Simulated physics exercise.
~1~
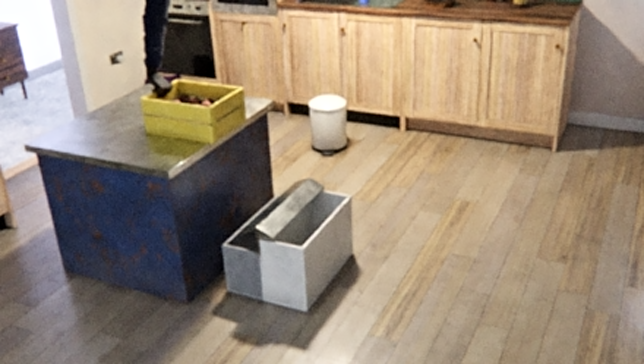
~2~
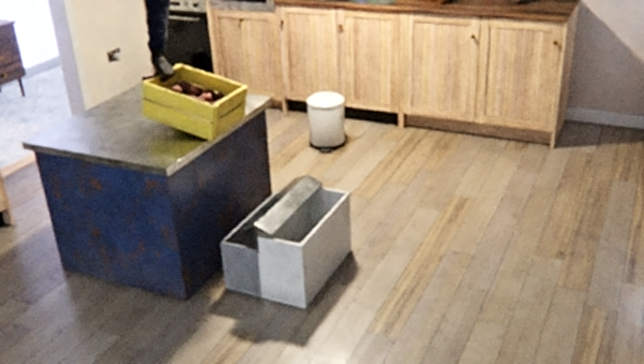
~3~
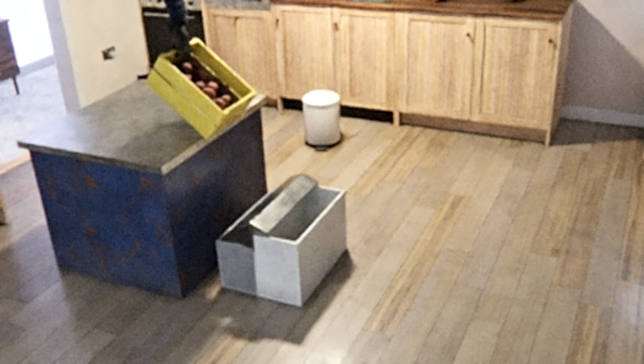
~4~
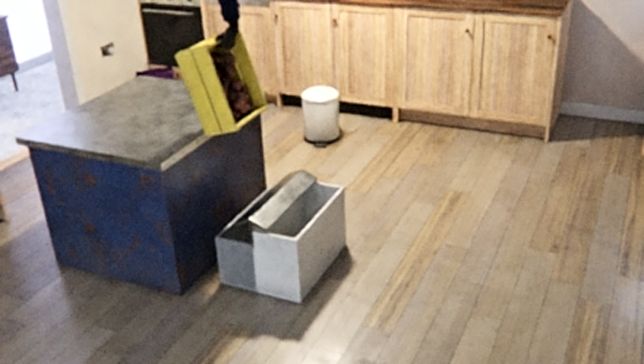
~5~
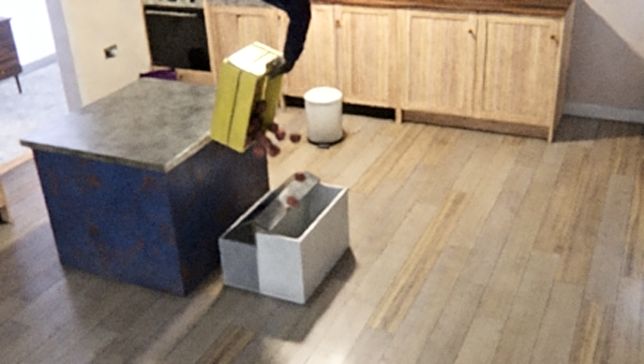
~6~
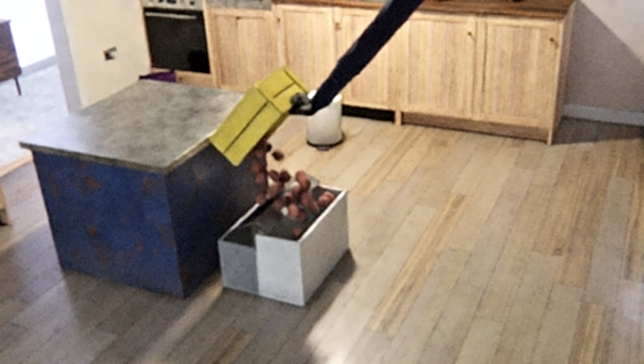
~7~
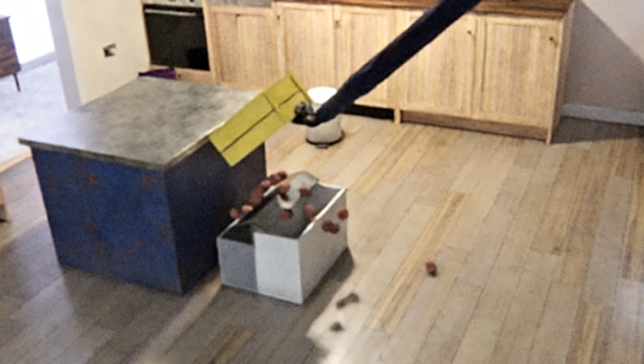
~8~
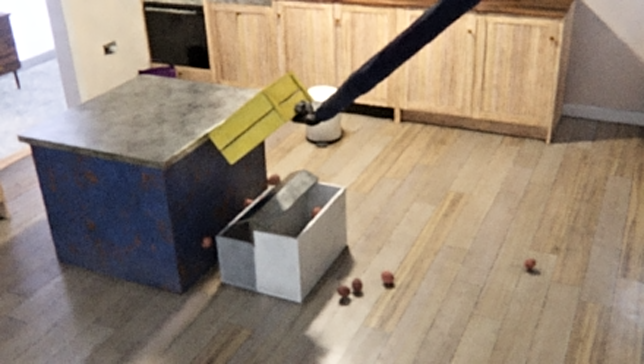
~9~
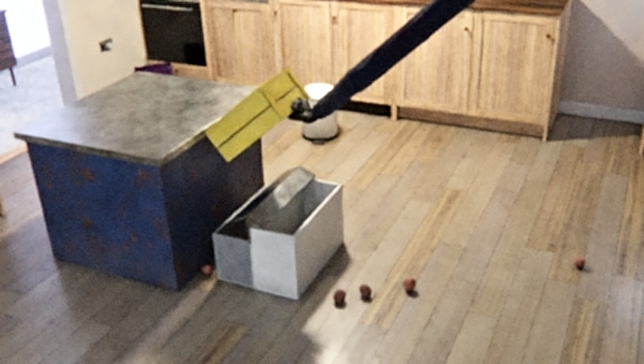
A dark arm reaches into a kitchen seen from above, where a yellow crate of red potatoes sits on a blue bench with a grey top. On the wooden floor to its right stand a grey box and a white trough, joined beneath a ridge, with pale cupboards and a white bin behind. The arm lifts the crate, tilts it rightward and swings it past the bench edge. Potatoes tumble onto the ridge and into the containers, some bouncing out. The crate stays tipped while several potatoes roll right across the floor, and one rests beside the bench.
